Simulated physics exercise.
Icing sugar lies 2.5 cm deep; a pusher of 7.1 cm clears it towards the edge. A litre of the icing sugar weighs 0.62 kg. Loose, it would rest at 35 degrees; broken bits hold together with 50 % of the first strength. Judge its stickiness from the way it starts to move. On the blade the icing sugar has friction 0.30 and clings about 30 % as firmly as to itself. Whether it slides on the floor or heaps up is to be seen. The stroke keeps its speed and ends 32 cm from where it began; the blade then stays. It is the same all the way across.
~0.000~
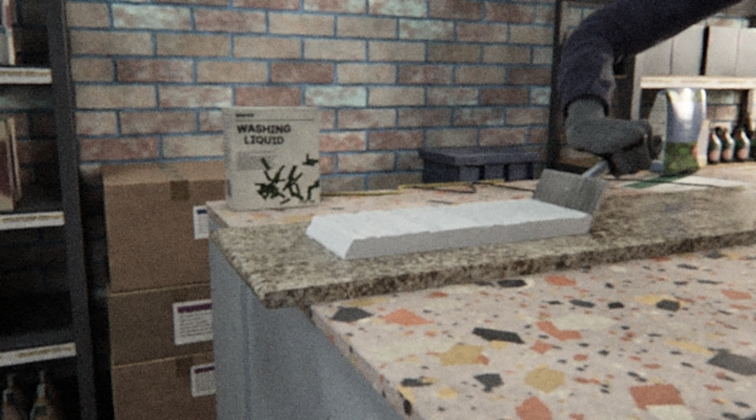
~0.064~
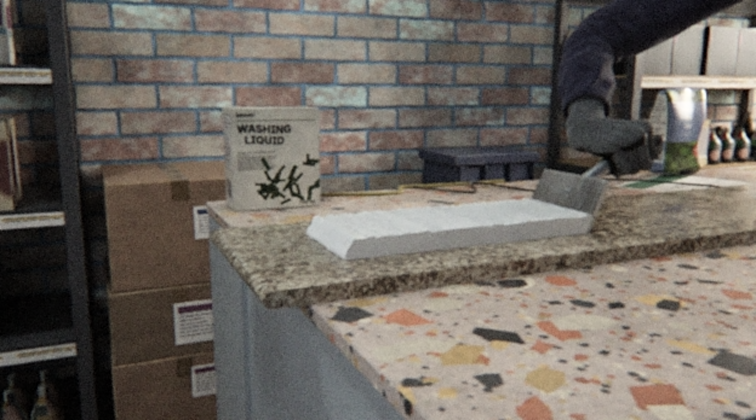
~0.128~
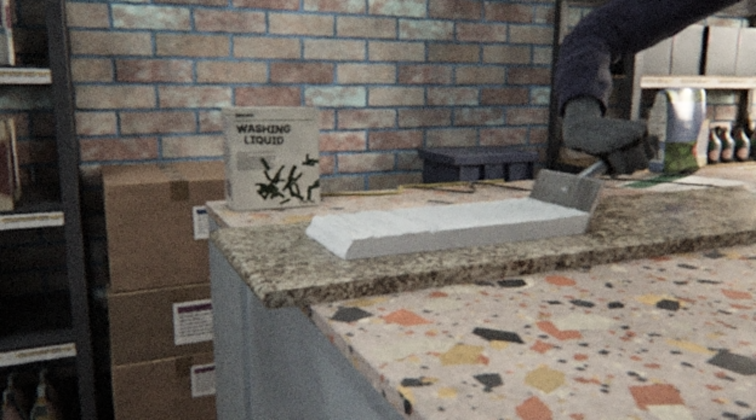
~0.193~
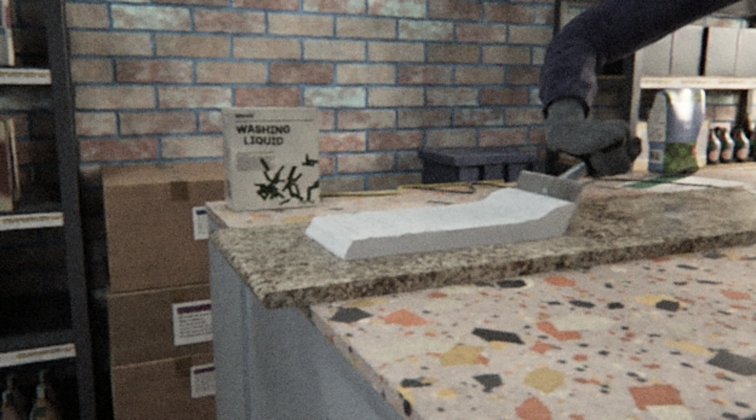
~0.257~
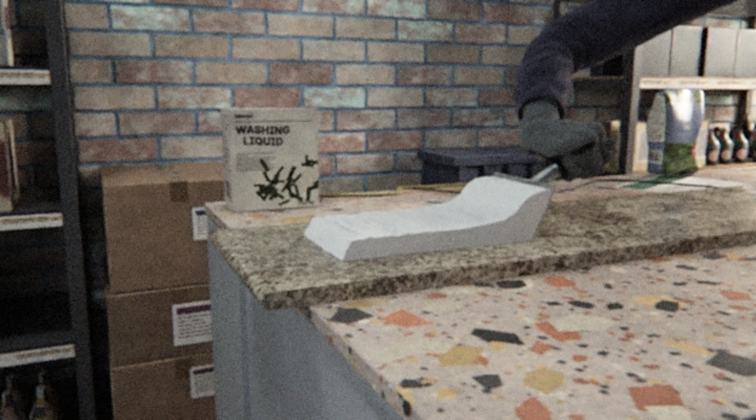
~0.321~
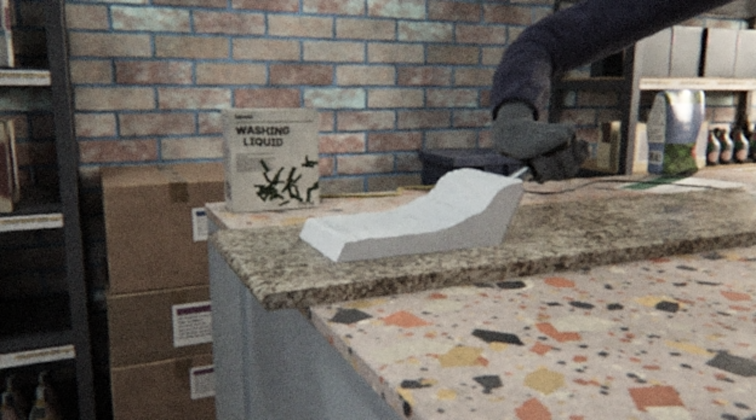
We see a gloved hand holding a flat blade at the right end of a low white slab of icing sugar on a stone counter; after a pause, it pushes left, heaping the near end higher while the far left edge barely shifts.
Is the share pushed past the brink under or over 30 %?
The share pushed past the brink is over 30 %.
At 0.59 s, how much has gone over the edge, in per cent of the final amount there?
Some 0 per cent.
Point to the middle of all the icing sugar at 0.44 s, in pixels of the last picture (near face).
Around (393, 235).
After 0.44 s, 0 % has gone over the edge.
After 0.59 s, 0 % has gone over the edge.
After 0.74 s, 25 % has gone over the edge.
After 0.88 s, 43 % has gone over the edge.
After 1.19 s, at the end, 50 % has gone over the edge.
